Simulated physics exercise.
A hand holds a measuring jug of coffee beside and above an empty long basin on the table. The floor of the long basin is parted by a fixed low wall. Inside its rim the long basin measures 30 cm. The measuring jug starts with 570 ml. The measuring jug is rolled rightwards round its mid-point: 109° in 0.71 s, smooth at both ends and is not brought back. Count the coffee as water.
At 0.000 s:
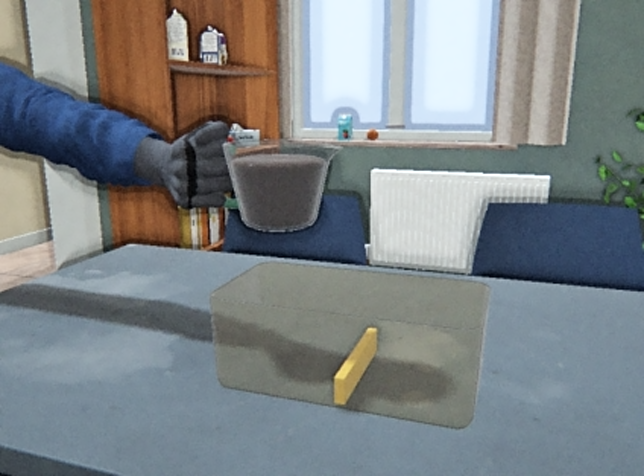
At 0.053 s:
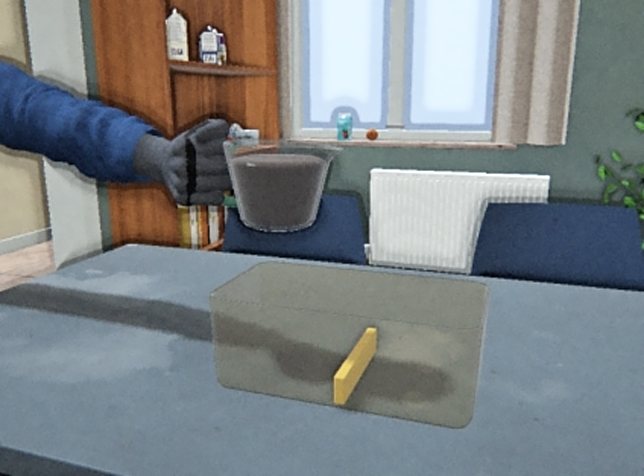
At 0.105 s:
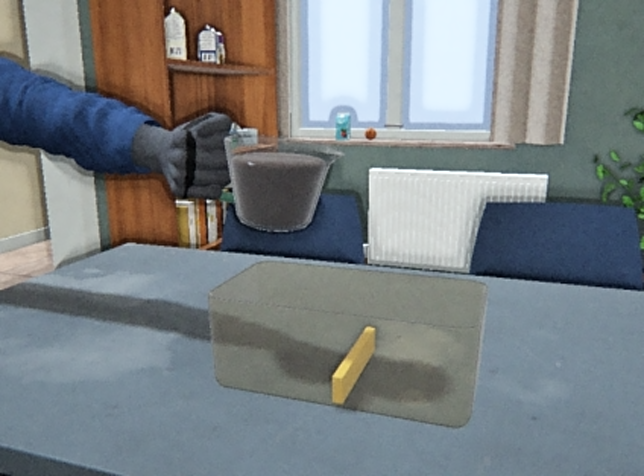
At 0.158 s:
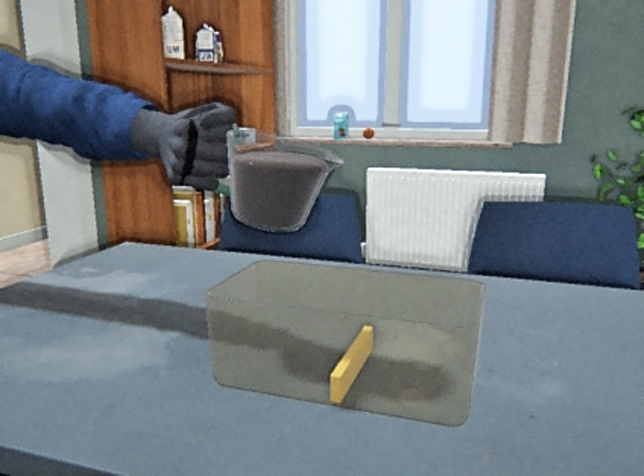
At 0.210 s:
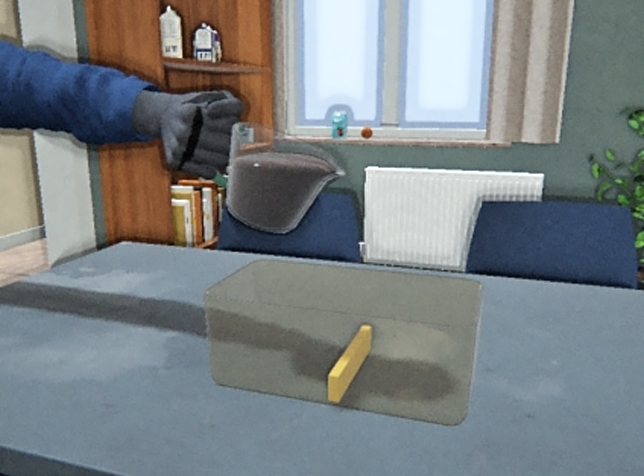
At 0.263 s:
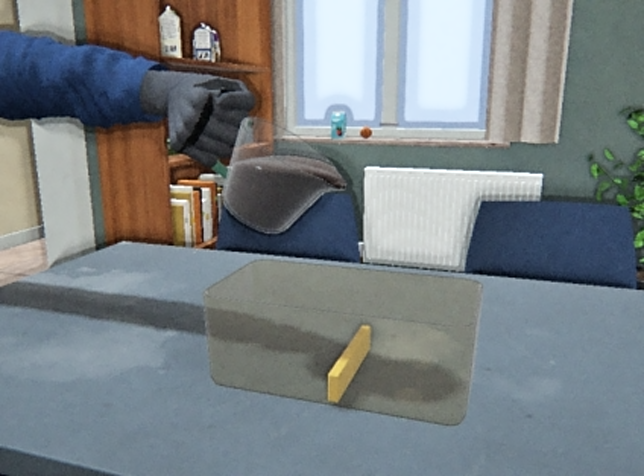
A gloved hand in a blue sleeve, reaching in from the left, holds a clear jug of dark brown liquid above a grey-blue table, viewed from slightly above. On the table sits a see-through basin with an upright yellow piece inside, before blue chairs, a white radiator, a window and a wooden bookcase. The hand steadily tilts the jug rightwards, the liquid shifting towards its lowering right rim.
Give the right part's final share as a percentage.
The far part has some 66 per cent.
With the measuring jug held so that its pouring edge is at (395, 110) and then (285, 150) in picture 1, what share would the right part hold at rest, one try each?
First 70, then 10 per cent.
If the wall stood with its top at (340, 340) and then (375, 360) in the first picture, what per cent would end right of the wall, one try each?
In turn about 85 and 40 per cent.
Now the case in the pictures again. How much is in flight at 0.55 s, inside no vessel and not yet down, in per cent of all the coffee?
Some 26 per cent.
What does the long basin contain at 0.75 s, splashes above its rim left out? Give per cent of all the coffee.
Near 94 in a hundred.
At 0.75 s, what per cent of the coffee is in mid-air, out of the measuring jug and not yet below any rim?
About 5 per cent.
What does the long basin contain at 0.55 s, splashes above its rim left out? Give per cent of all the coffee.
About 40 per cent.
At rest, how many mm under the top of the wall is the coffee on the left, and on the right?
Left about 24 mm, right about 14 mm.
After 0.55 s the tilt is 95° and 33 per cent is still to pour, 2 is left of the wall and 38 right of it.
After 0.75 s the tilt is 109° and 2 per cent is still to pour, 26 is left of the wall and 67 right of it.
After 0.97 s the tilt is 109° and 0 per cent is still to pour, 32 is left of the wall and 66 right of it.
After 1.21 s the tilt is 109° and 0 per cent is still to pour, 32 is left of the wall and 66 right of it.
In the end 32 per cent lies left of the wall, 66 right of it and 2 outside.
